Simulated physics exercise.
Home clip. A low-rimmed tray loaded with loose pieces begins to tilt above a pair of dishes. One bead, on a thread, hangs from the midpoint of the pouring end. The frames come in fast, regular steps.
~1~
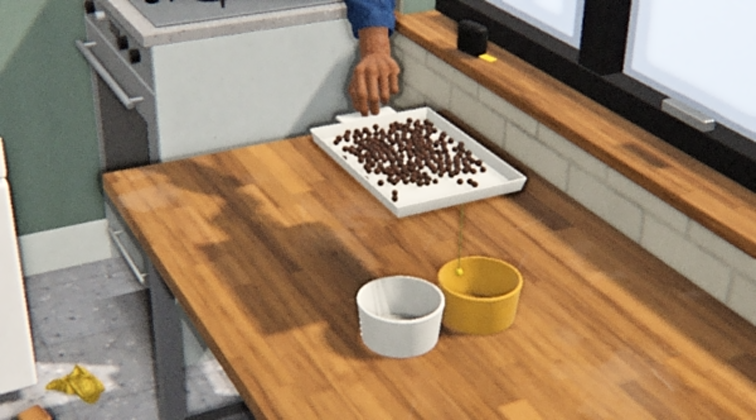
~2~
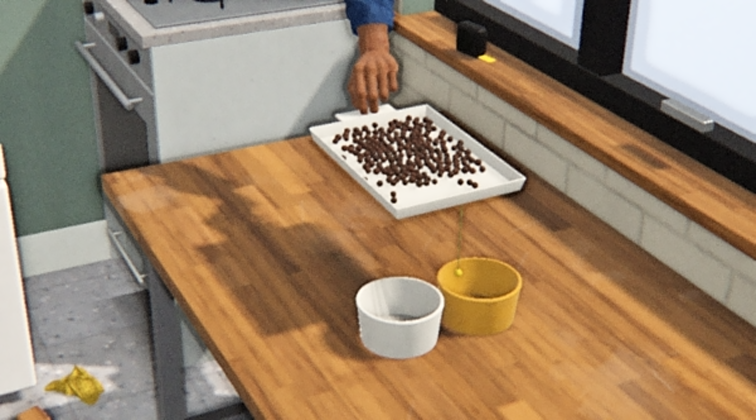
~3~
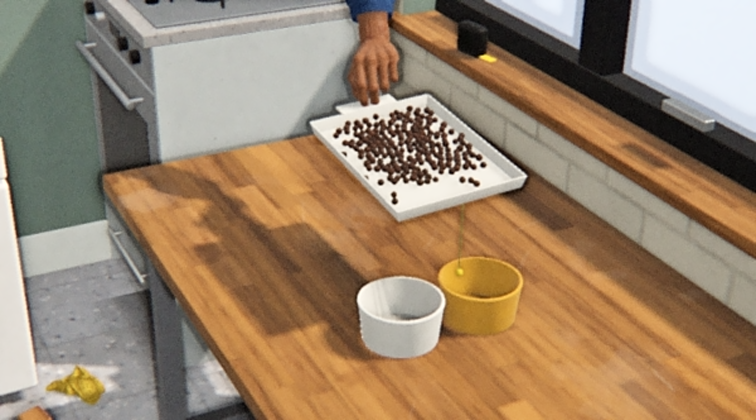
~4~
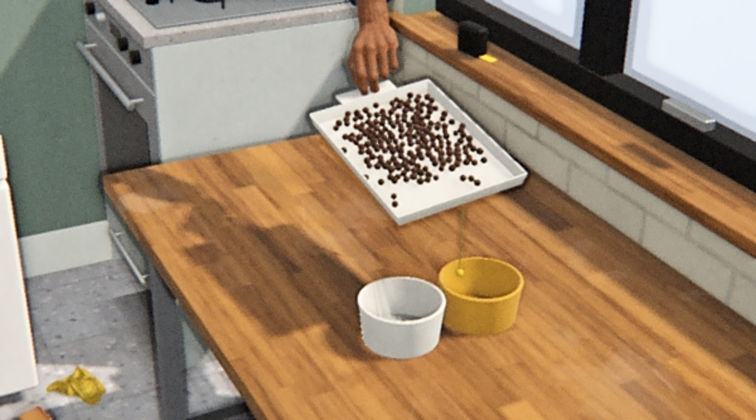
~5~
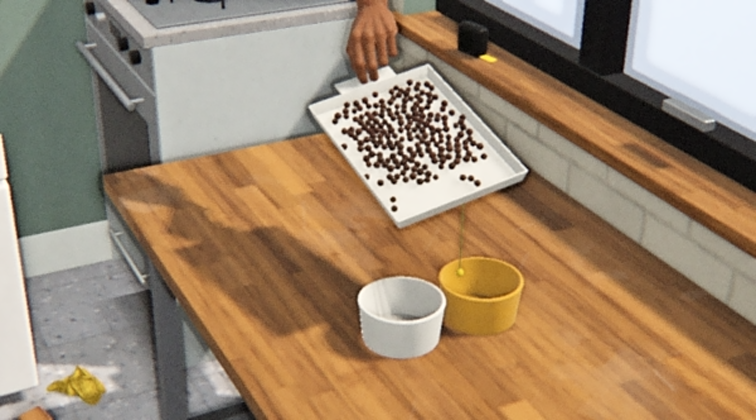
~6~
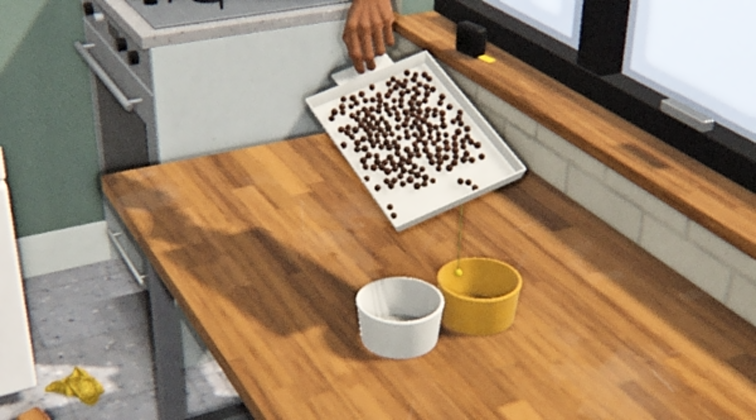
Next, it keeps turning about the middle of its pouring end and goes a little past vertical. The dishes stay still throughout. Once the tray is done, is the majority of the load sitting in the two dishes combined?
Yes, the majority is there.
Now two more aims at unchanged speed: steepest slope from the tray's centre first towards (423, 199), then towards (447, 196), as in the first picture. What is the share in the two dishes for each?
50 and 30 per cent, in that order.
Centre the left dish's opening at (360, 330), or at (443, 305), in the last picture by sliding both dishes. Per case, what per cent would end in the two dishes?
Near 60 % and 30 %.
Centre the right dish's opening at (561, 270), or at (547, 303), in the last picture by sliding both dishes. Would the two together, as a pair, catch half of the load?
Taking them in turn, it's short of half and then short of half.
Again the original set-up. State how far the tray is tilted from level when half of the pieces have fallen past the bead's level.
Somewhere around 80 degrees.
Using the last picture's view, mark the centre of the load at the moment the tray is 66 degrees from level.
(404, 230).
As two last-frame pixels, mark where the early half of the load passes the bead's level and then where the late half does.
Around (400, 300) at first; around (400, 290) after that.
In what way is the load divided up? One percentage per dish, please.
Roughly: Left 80 %, right 0 %.
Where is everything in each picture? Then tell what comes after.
Corners of the pouring end at (399, 205) and (521, 178), level; middle of the load at (409, 153), chocolate balls; left dish at (420, 335); right dish at (501, 312); bead on its thread at (459, 272), in the first picture.
Corners of the pouring end at (398, 207) and (520, 178), level; middle of the load at (408, 152), in the second picture.
Corners of the pouring end at (399, 209) and (522, 175), tipped barely, lowest at the left corner; middle of the load at (409, 147), in the third picture.
Corners of the pouring end at (399, 214) and (522, 173), tipped a little, lowest at the left corner; middle of the load at (410, 140), in the fourth picture.
Corners of the pouring end at (399, 218) and (522, 170), tipped clearly, lowest at the left corner; middle of the load at (409, 134), in the fifth picture.
Corners of the pouring end at (398, 223) and (521, 168), tipped clearly, lowest at the left corner; middle of the load at (406, 132), all on the move; left dish at (420, 336); right dish at (500, 313), in the sixth picture.
Soon, tray tipped steeply; about two thirds on the tray; a small part in the left dish; a stray few outside both; about a quarter in the air.
A while on, tray tipped past a quarter turn; a stray few on the tray; most in the left dish; about a quarter outside both; a stray few in the air.
Towards the end, tray tipped past a quarter turn; most in the left dish; about a quarter outside both.
Finally, tray tipped past a quarter turn; most in the left dish; none in the right dish; about a quarter outside both.
